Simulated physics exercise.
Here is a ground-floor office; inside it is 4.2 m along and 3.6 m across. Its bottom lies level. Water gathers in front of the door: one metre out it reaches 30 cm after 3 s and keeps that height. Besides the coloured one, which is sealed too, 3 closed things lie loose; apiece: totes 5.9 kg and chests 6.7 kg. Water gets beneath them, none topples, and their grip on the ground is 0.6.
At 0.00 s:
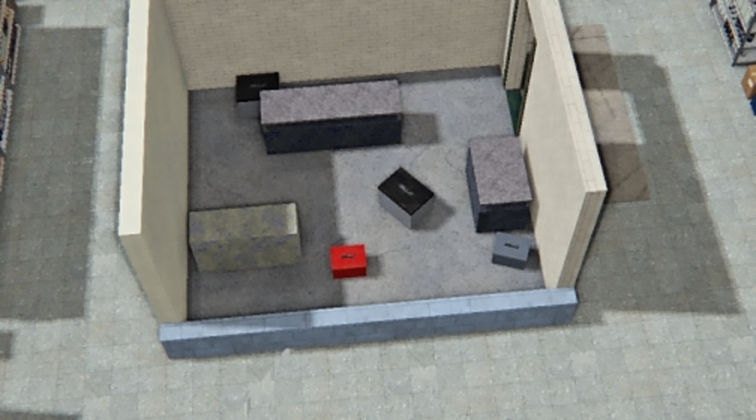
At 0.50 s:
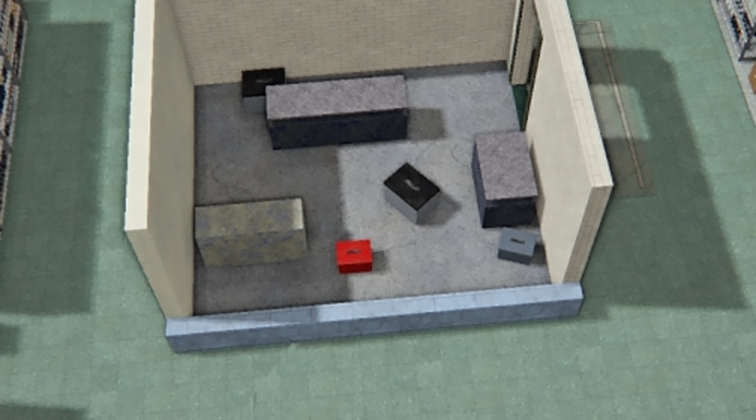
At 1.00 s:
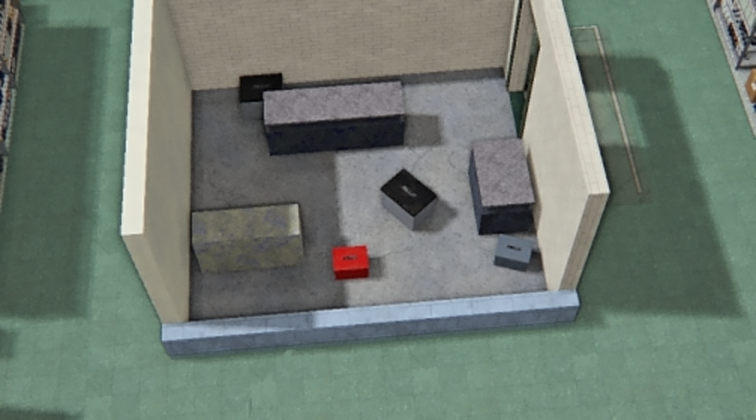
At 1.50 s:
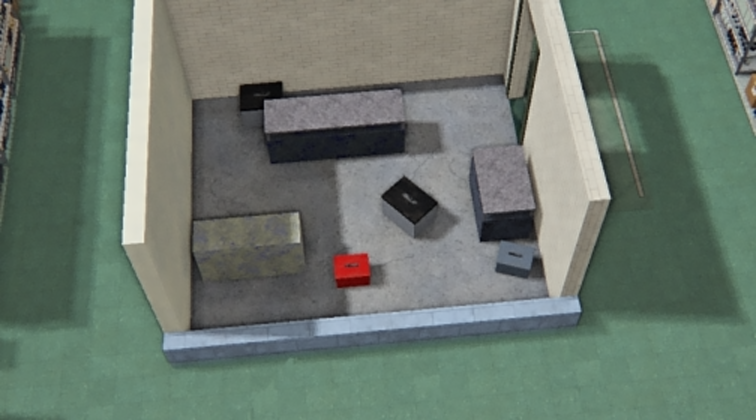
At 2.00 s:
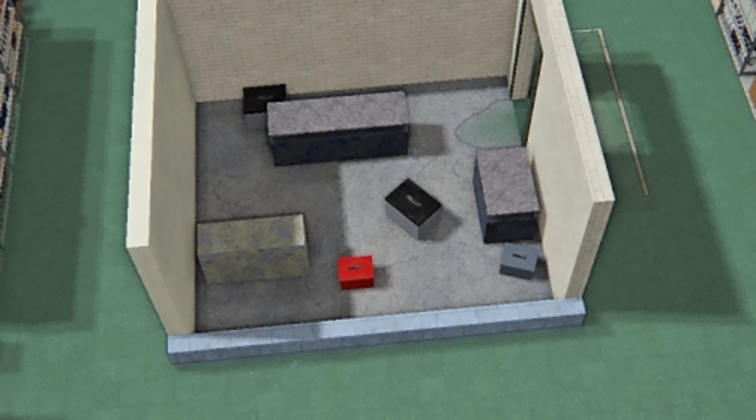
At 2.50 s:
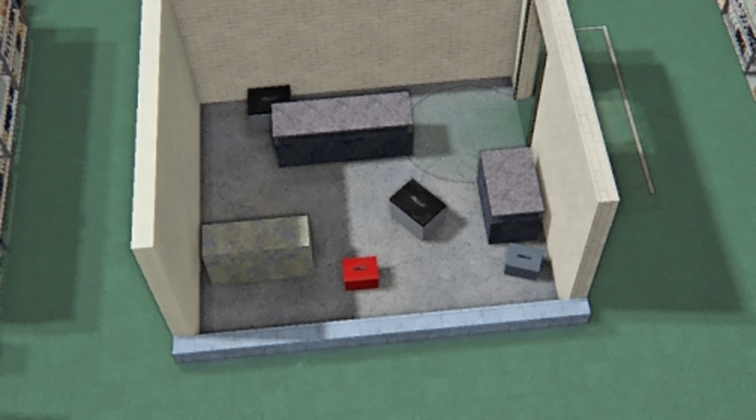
A walled ground-floor office with a grey floor is seen from high above its low front wall, with paved ground outside. A small red tote sits near the front, with a mottled yellowish-grey block to its left, a tilted black-topped box behind it, a small blue-grey box and dark block at right, and a long dark block and black box at back. The paving turns from grey to green, the view shifts slightly, and pale water spreads inward from the right-hand doorway while everything inside stays put.
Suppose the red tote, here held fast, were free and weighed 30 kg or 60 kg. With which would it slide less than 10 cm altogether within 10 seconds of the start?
I expect that the lower weight is enough.
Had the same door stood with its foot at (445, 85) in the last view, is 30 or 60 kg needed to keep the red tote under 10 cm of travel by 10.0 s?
In that case the lower weight is enough.
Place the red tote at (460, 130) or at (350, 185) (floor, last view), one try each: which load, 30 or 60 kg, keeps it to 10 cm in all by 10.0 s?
In that order: The smaller is enough; the smaller is enough.
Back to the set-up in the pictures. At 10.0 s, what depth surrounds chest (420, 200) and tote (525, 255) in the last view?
Roughly 5 and 7 cm.
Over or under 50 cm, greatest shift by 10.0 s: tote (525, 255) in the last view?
It is under.
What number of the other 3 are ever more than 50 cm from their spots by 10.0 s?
I count 2.
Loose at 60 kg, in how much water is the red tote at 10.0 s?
Roughly 12 cm.
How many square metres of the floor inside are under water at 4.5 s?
About 9.0 m2.
After 3.5 s the red tote would be 0 cm from its start with 30 kg and 0 cm from its start with 60 kg; 0 cm of water round it then.
After 4.5 s the red tote would be 0 cm from its start with 30 kg and 0 cm from its start with 60 kg; 2 cm of water round it then.
After 7.0 s the red tote would be 0 cm from its start with 30 kg and 0 cm from its start with 60 kg; 7 cm of water round it then.
After 10.0 s the red tote would be 0 cm from its start with 30 kg and 0 cm from its start with 60 kg; 12 cm of water round it then.
